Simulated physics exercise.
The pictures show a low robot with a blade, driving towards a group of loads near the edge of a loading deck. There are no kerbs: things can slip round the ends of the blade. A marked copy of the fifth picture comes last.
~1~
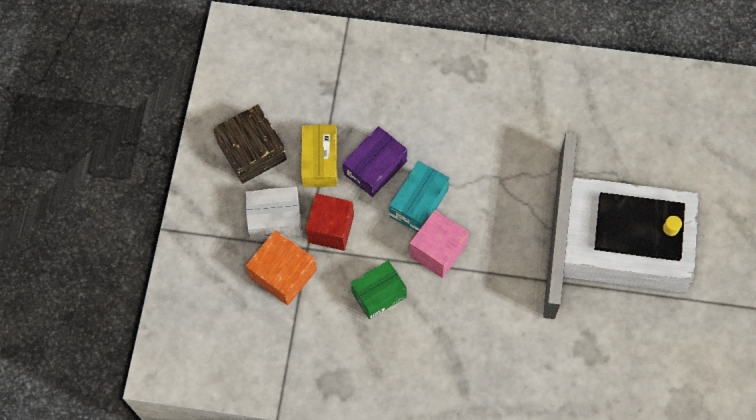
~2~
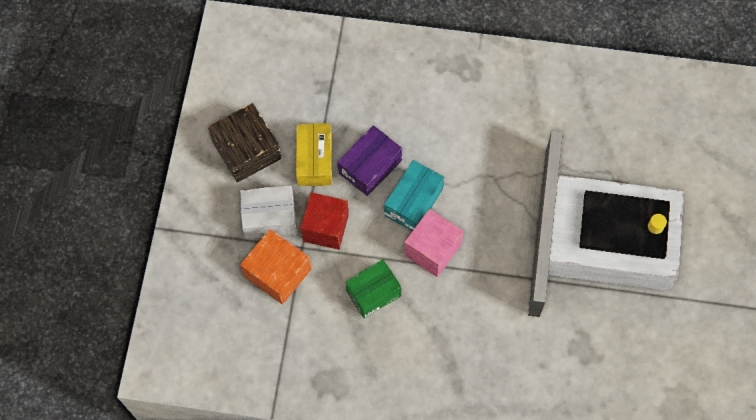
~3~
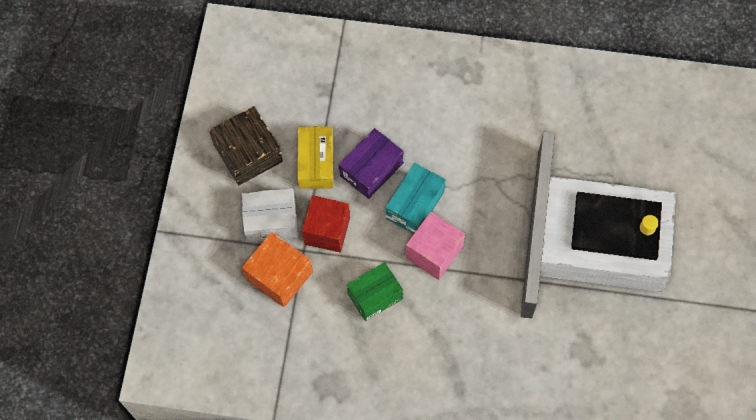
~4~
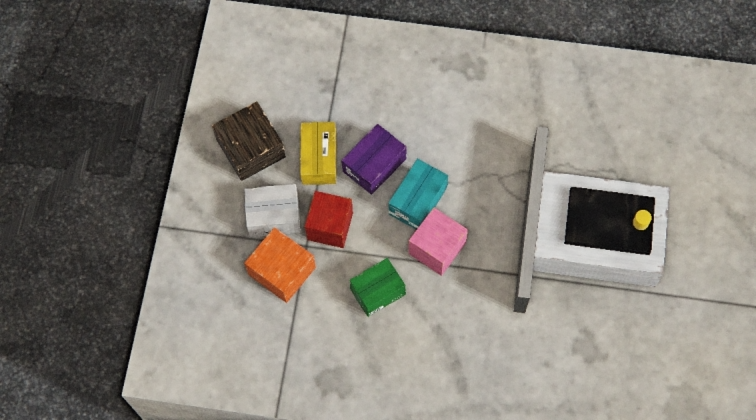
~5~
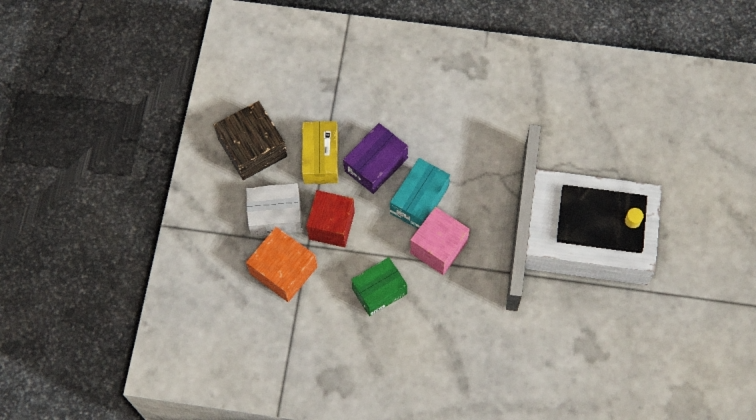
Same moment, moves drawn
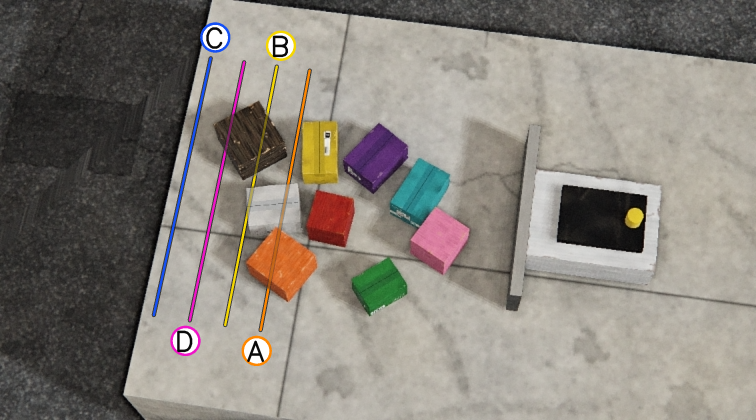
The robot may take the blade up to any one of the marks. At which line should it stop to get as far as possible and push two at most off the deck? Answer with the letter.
At B, and not beyond.
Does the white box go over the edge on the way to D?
Yes.
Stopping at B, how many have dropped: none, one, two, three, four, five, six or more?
By then, two.
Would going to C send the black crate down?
Yes.
On the marked copy, A at (286, 195); B at (252, 191); C at (183, 182); D at (218, 186).
With B. Early on, robot (496, 204); green parcel (377, 290); pink crate (395, 243).
Further on, robot (396, 191); black crate (216, 143); white box (218, 205).
At the end, robot (320, 181); black crate over the edge; white box over the edge; two fallen.
As for the rest, A is within the limit but short; C drops seven; D drops four.
